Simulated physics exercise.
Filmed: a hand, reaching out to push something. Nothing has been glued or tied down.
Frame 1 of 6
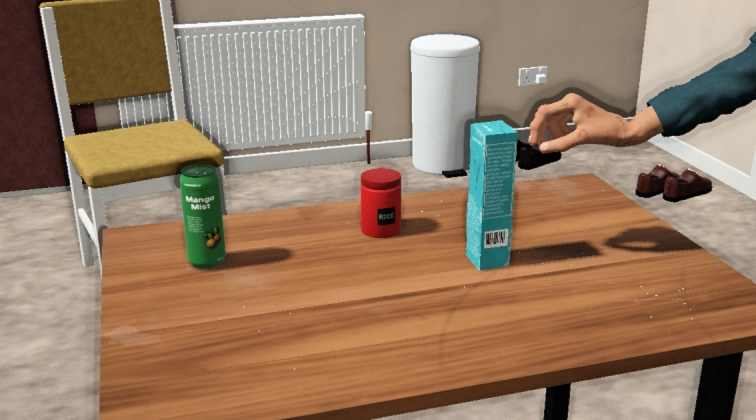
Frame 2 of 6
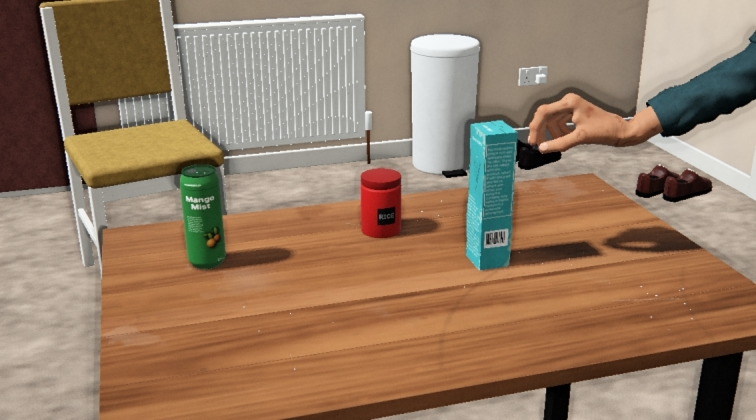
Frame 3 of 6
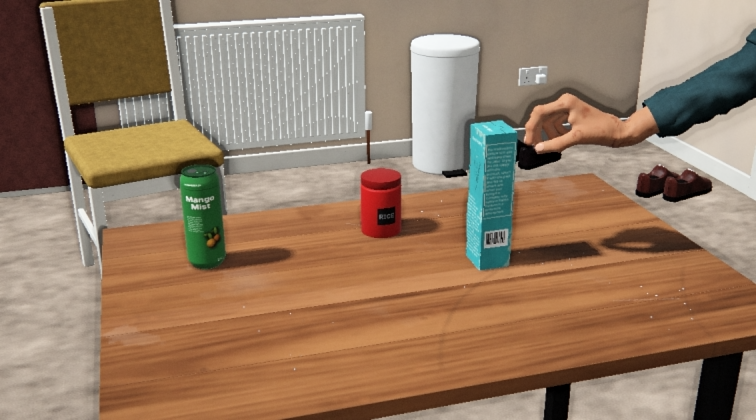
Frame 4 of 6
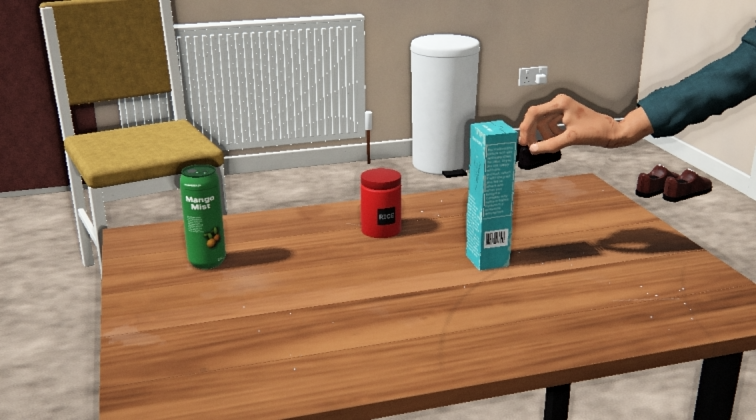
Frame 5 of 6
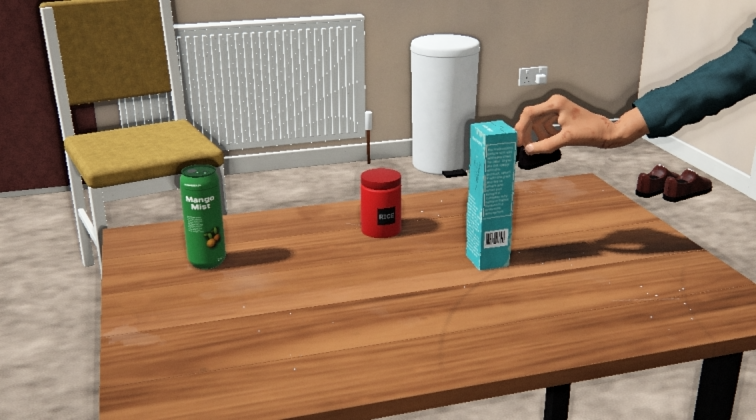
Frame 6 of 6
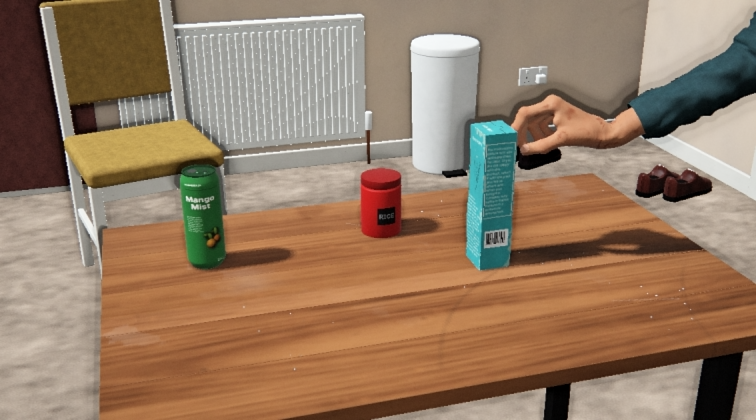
A carpeted room with a white radiator, a yellow-seated chair and a white bin by the wall is seen from slightly above a wooden table. On the table stand a green can at left, a small red container in the middle and a tall turquoise carton to the right. A hand in a teal sleeve shifts very slightly beside the carton's upper part, while the objects and camera stay still.
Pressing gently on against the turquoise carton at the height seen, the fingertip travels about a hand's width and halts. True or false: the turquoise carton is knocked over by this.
True.
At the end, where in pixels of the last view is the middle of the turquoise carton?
The object ends up somewhere near (392, 259).
Then, 0.60 s on from there, turquoise carton turned 11° from how it was put near (478, 196).
Then, 1.10 s on from there, turquoise carton turned 45° from how it was put near (438, 211).
Then, 1.20 s on from there, turquoise carton on its side near (409, 249).
Then, 1.40 s on from there, turquoise carton on its side near (392, 260).
In the end, toppled on the table, turquoise carton. At the end, from the last picture's camera, turquoise carton near (392, 259).
